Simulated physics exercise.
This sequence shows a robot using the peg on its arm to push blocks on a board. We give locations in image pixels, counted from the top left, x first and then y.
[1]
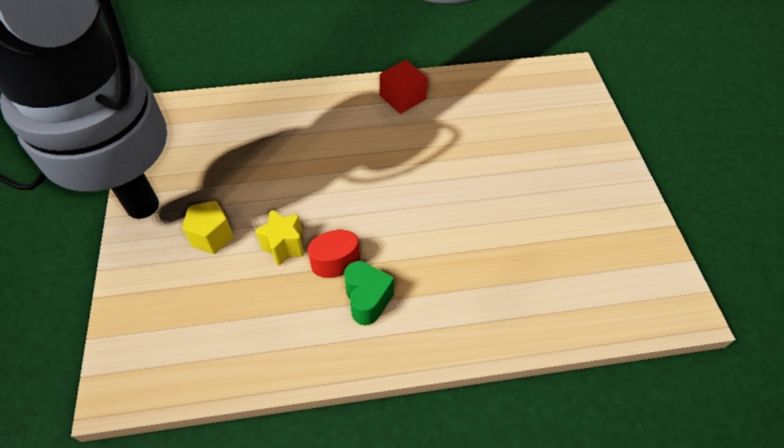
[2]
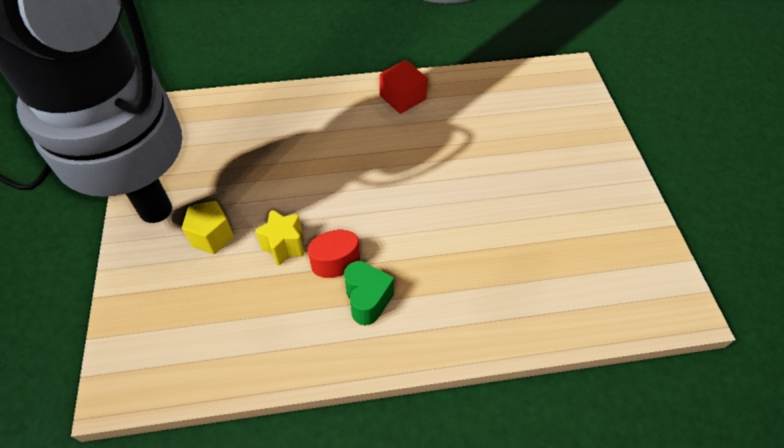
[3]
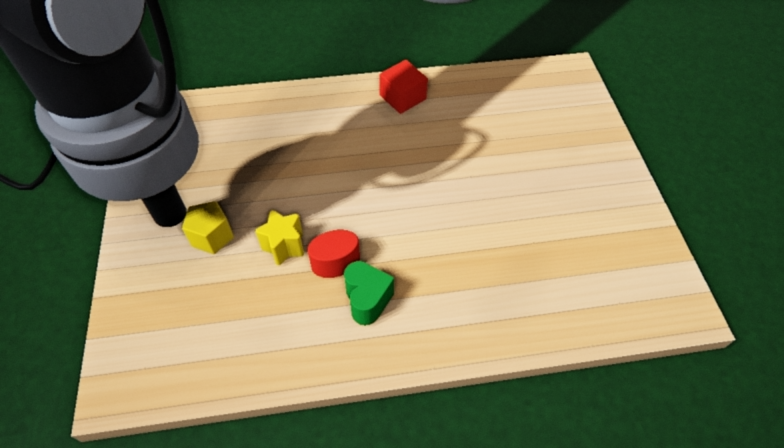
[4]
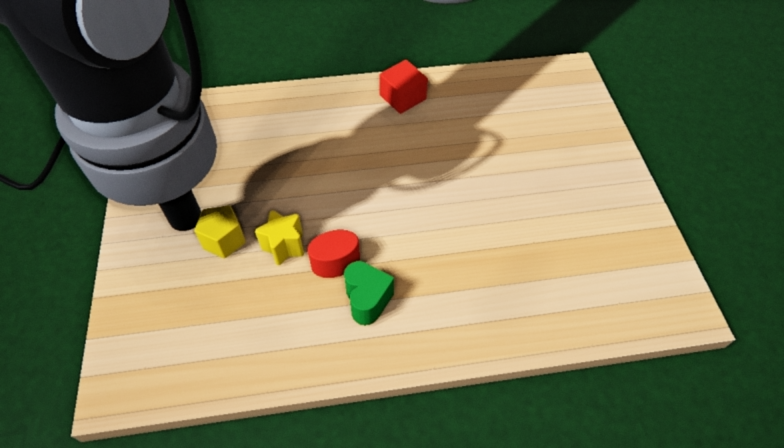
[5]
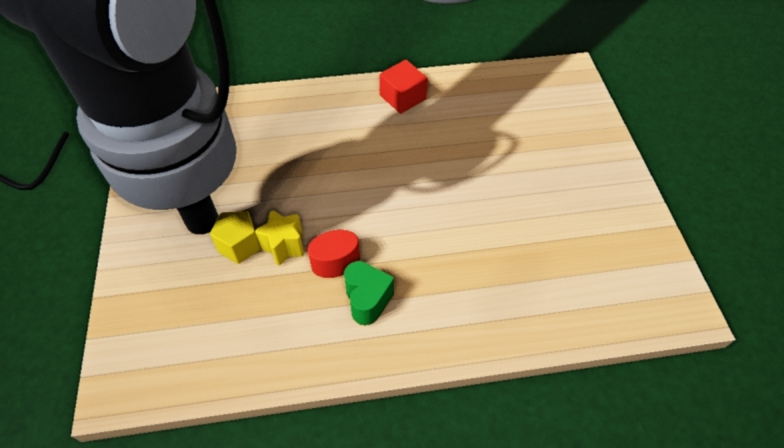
A grey and black robot arm with a dark peg reaches in at the upper left of a striped wooden board on a green surface, seen from above at an angle. A yellow block, yellow star, red oval and green heart run down toward the centre, with a red block near the top edge. The peg slides right and pushes the yellow block up beside the unmoving star.
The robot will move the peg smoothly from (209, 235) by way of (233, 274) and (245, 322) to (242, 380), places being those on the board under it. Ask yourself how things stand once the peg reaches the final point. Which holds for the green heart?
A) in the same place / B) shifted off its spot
I choose A.
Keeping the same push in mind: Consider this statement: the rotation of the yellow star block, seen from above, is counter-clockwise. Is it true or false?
That claim is true.
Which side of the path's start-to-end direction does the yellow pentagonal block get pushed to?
So, looking from the first point of the path to the last, the yellow pentagonal block moves leftwards.
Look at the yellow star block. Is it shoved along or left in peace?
The block you're asking about gets moved.
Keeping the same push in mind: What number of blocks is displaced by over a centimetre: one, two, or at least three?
Most likely two.
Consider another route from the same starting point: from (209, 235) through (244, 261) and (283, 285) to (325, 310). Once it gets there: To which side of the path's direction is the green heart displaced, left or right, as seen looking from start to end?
The green heart is shifted sideways to the left, facing along the path from start to end.
The first path, step by step. One third of the way, peg at (228, 261); yellow pentagonal block at (263, 261), turned 20° anticlockwise; yellow star block at (295, 233), turned 55° anticlockwise; red oval block at (337, 244).
Two thirds of the way, peg at (240, 313); yellow pentagonal block at (274, 272), turned 45° anticlockwise; yellow star block at (295, 233), turned 55° anticlockwise; red oval block at (337, 244).
At the end, peg at (236, 370); yellow pentagonal block at (274, 272), turned 45° anticlockwise; yellow star block at (295, 233), turned 55° anticlockwise; red oval block at (337, 244); green heart unmoved.
